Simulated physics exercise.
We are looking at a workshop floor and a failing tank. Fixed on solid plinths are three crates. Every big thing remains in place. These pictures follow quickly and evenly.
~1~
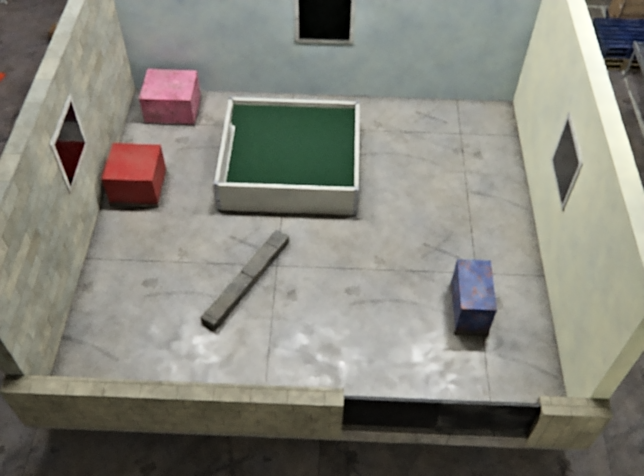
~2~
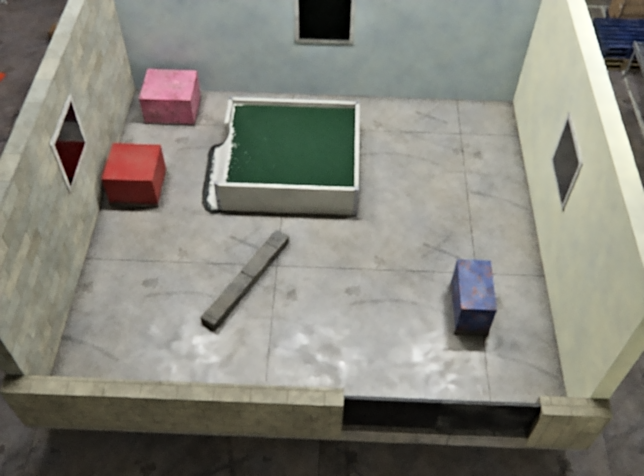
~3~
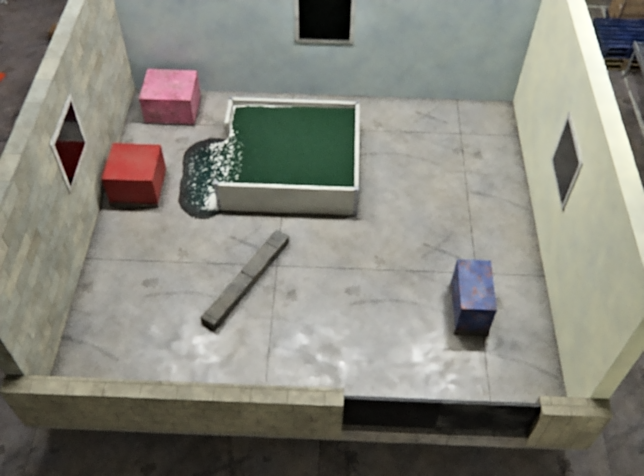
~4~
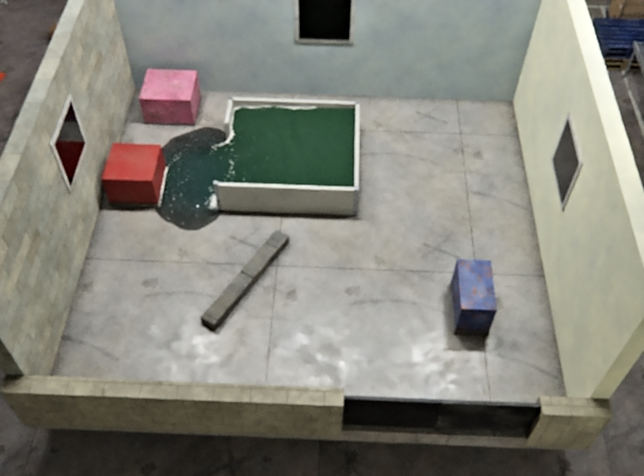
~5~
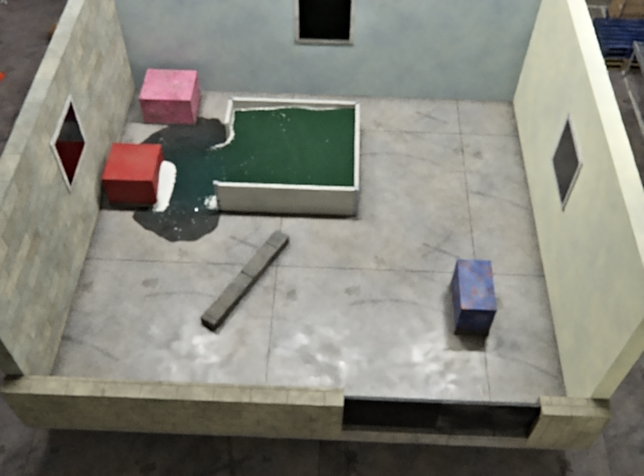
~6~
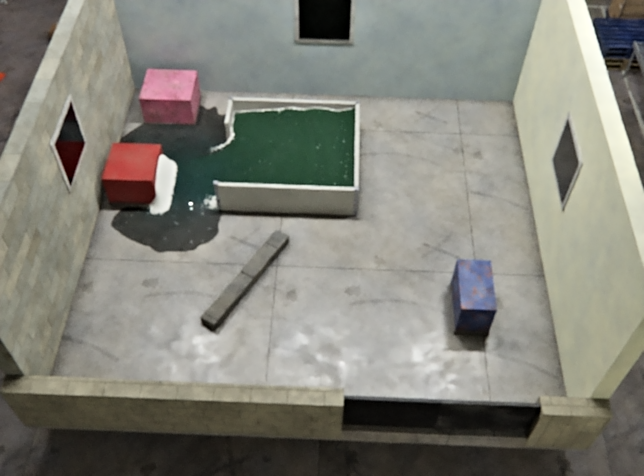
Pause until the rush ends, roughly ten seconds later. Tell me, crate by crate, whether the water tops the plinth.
The pink crate will be within the water's reach. The red crate will be within the water's reach. The blue crate will be out of the water's reach.
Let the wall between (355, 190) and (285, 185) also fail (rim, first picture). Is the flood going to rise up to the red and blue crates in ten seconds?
Result - red crate gets flooded, blue crate gets flooded.
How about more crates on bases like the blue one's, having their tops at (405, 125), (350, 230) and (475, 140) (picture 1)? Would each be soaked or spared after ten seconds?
As listed: Is spared, is spared, remains dry.
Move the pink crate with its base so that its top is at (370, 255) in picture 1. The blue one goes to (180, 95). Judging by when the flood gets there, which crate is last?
The pink-painted one comes last.
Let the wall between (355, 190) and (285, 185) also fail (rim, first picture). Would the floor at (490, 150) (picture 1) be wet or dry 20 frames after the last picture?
Logged for the spot: Never reached.
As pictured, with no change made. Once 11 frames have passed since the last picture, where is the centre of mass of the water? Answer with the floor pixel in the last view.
Near (222, 179).
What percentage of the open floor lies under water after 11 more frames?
The answer is around 25 per cent.
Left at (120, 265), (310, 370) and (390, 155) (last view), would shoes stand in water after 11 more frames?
First inundated, second spared, third spared.
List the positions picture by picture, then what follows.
The first picture shows the tank at (290, 145) is whole and still.
In the second picture, water pours out at (226, 170) and has run to (221, 147).
In the third picture, the front is at (204, 144), out from the gap at (226, 172).
In the fourth picture, the front is at (172, 145), out from the gap at (226, 172).
In the fifth picture, water pours out at (226, 172) and has run to a hidden place.
In the sixth picture, water pours out at (226, 171) and has run to a hidden place.
A moment on, water covers 15 % of the floor; the pink crate water round its plinth, the red crate water round its plinth, the blue crate not reached.
Next, water covers 25 % of the floor; the pink crate water round its plinth, the red crate water round its plinth, the blue crate not reached.
Then, water covers 35 % of the floor; the pink crate water round its plinth, the red crate water round its plinth, the blue crate not reached.
Later, water covers 70 % of the floor; the pink crate water round its plinth, the red crate water round its plinth, the blue crate water round its plinth.
In the end, water covers 95 % of the floor; the pink crate was topped, the red crate was topped, the blue crate stayed above the water.
